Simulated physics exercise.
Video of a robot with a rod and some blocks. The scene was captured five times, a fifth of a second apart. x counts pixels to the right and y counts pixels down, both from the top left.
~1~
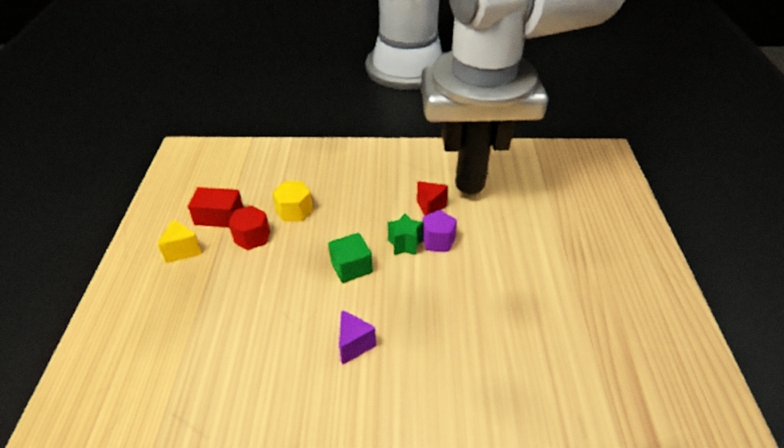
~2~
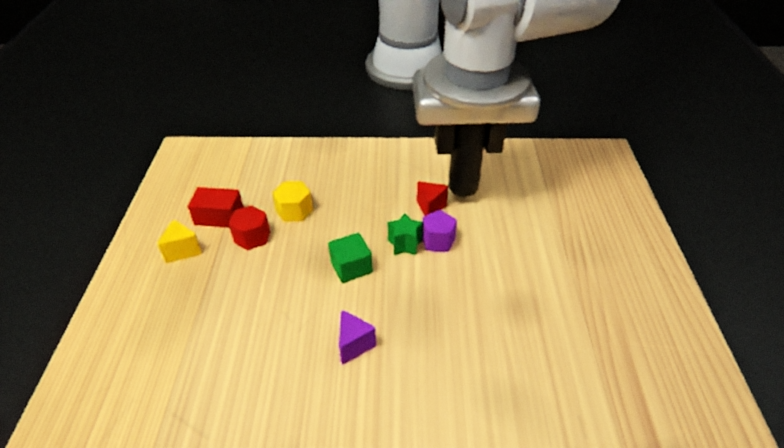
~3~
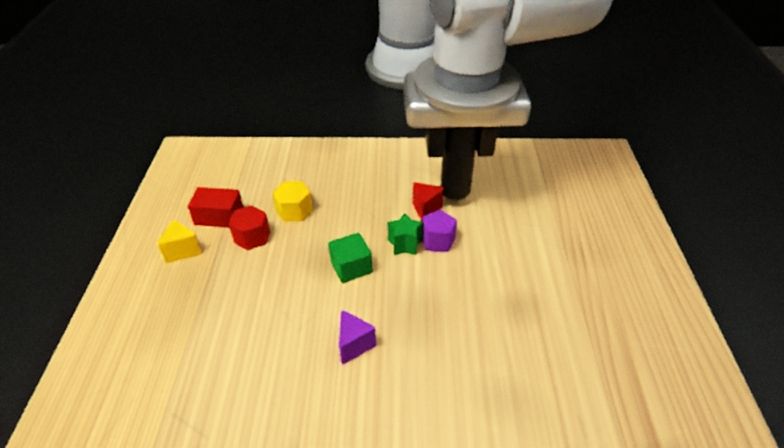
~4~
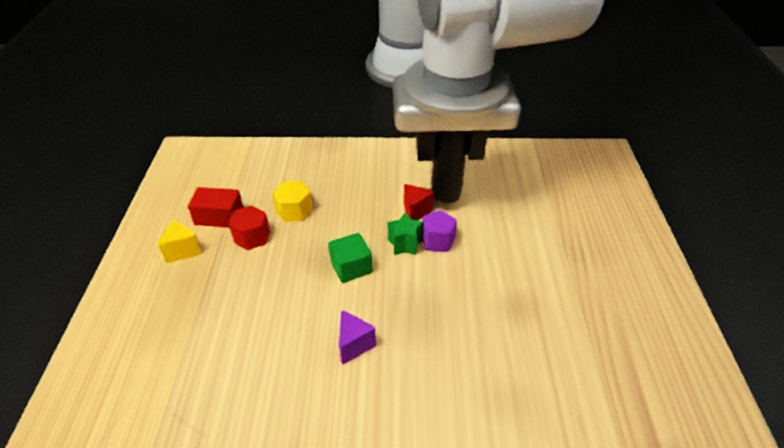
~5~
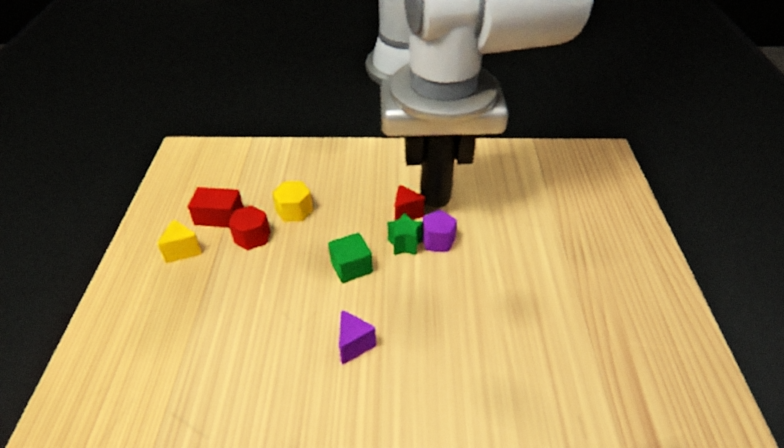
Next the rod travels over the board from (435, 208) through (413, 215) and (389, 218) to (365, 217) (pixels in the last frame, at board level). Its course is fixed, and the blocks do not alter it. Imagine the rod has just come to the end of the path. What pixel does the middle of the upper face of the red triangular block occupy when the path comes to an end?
For the centre of its top, I'd go with (337, 203).
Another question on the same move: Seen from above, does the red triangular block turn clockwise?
Yes, I think so.
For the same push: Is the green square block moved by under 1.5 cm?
In short: Yes.
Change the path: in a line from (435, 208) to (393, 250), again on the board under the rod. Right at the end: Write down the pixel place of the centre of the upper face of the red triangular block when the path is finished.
Expect it around (386, 204).
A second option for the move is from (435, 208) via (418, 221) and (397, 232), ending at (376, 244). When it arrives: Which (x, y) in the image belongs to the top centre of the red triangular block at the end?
The middle of its upper face will lie at (368, 205).
The first path, step by step. Halfway along, rod at (401, 209); red triangular block at (375, 202), turned 40° clockwise.
At the end, rod at (364, 208); green square block still; green star still; red triangular block at (337, 203), turned 25° clockwise.
